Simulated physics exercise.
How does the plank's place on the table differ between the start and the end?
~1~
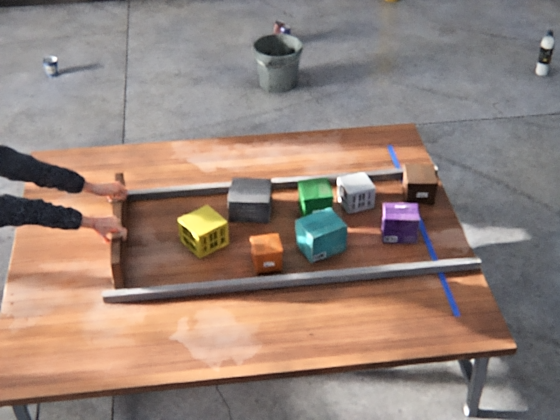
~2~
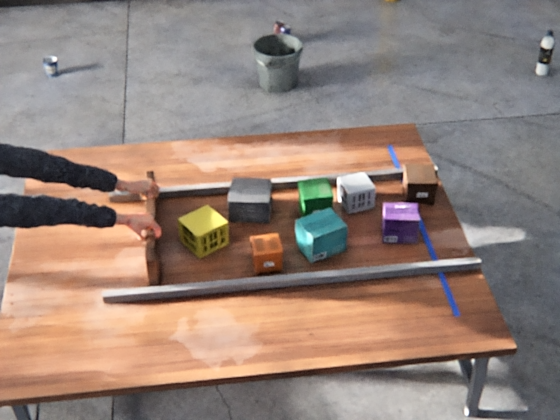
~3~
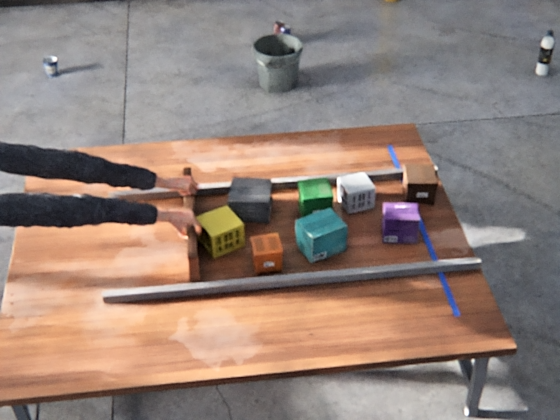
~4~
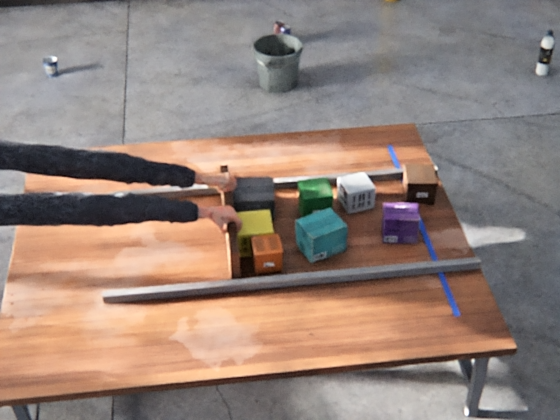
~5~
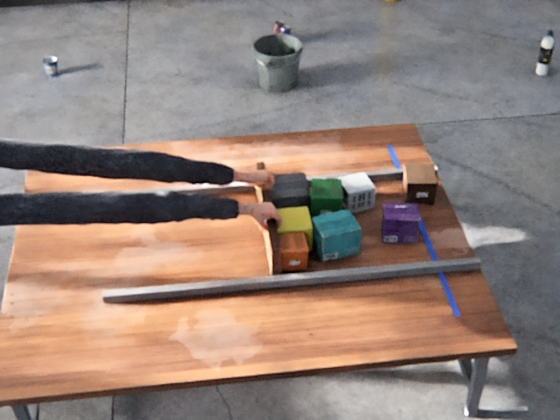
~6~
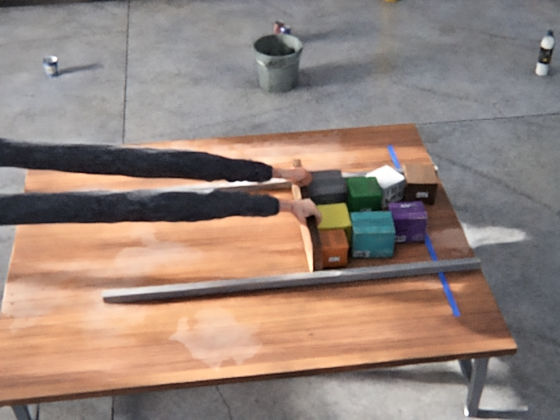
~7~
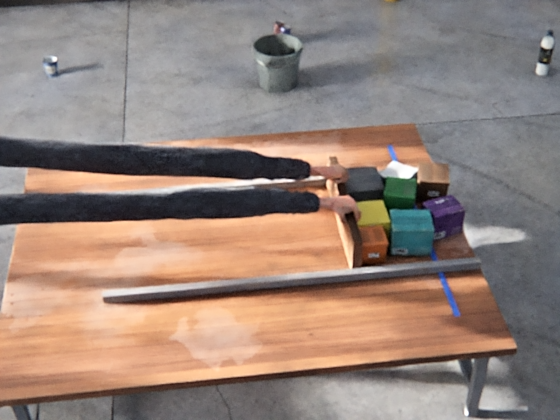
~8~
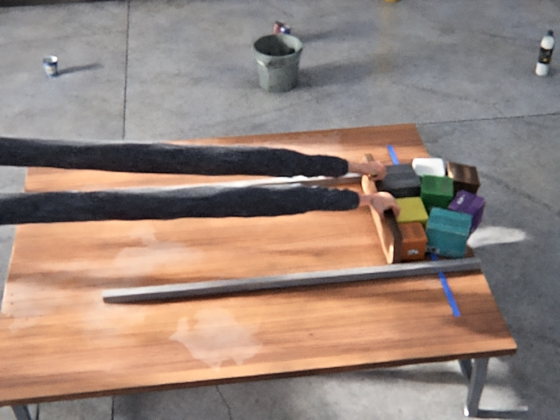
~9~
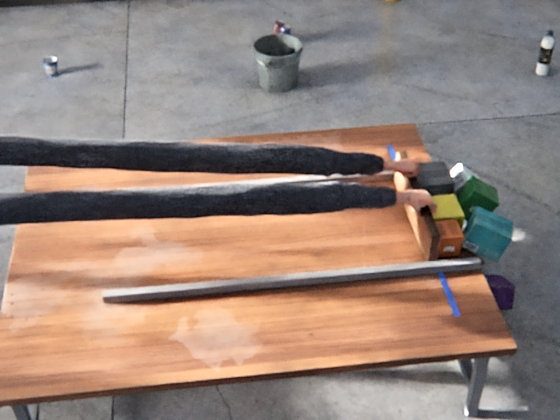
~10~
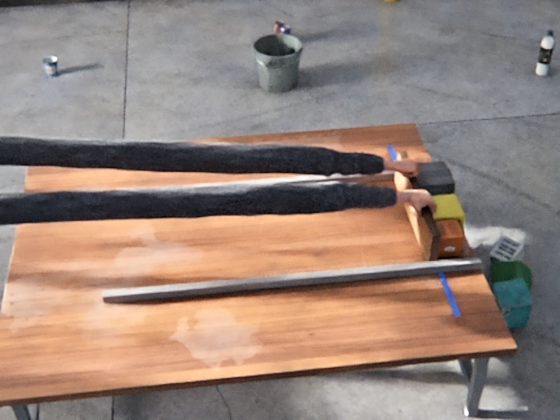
At the start the plank stands near the left ends of the two battens. By the end it has been pushed far to the right, close to the blue tape and the table's right edge.
